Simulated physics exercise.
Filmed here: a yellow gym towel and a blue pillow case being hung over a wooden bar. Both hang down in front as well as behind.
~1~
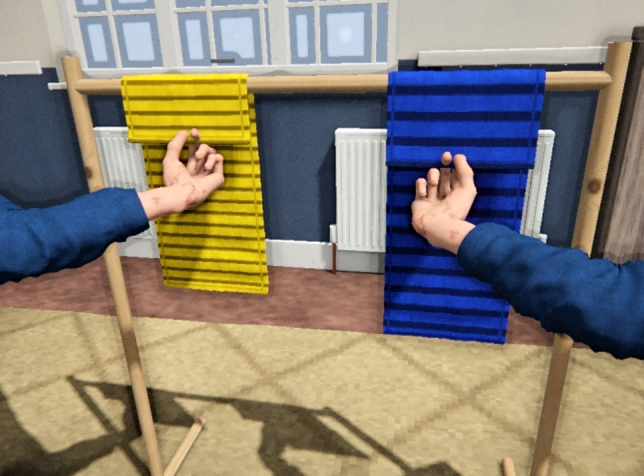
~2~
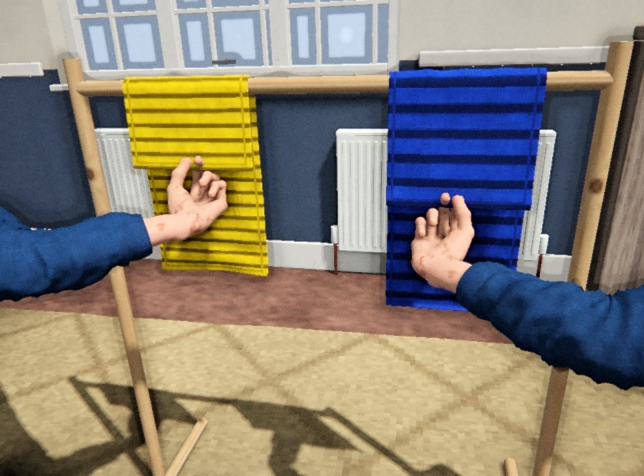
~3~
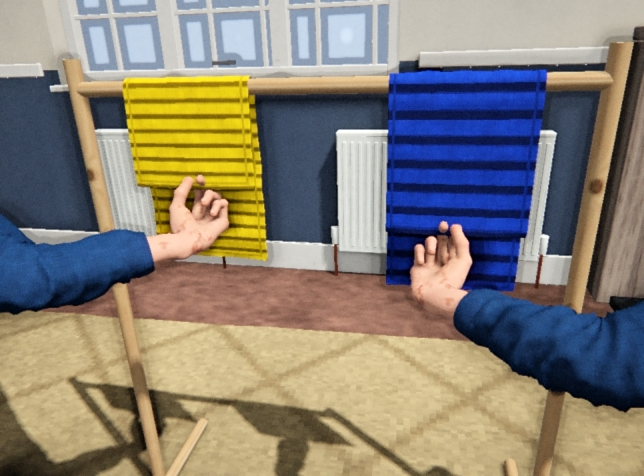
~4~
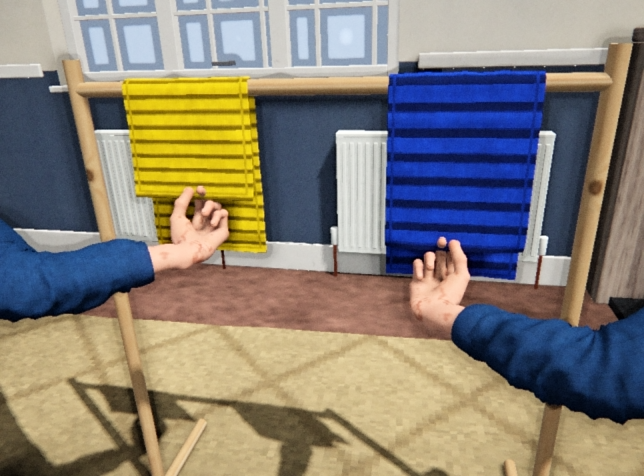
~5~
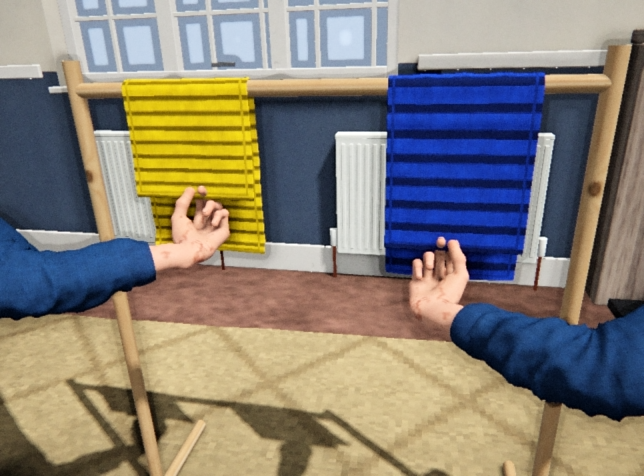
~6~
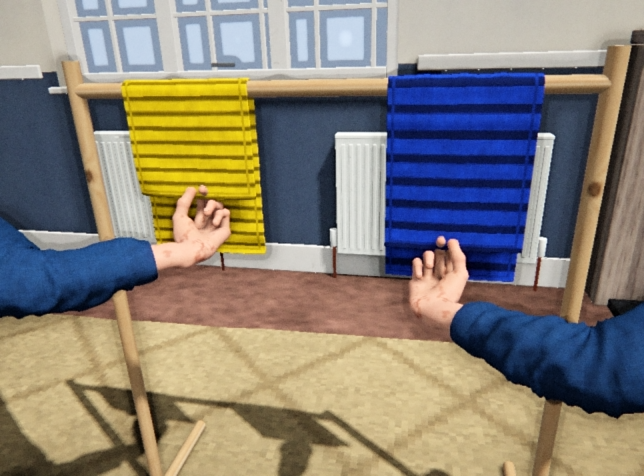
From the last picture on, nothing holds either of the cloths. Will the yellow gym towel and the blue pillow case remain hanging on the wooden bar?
Answer: The yellow gym towel remains, the blue pillow case remains.
Then, 0.76 s past the final frame, gym towel unmoved; pillow case unmoved.
When it is over, gym towel unmoved; pillow case unmoved. The yellow gym towel hangs there and the blue pillow case keeps its place.
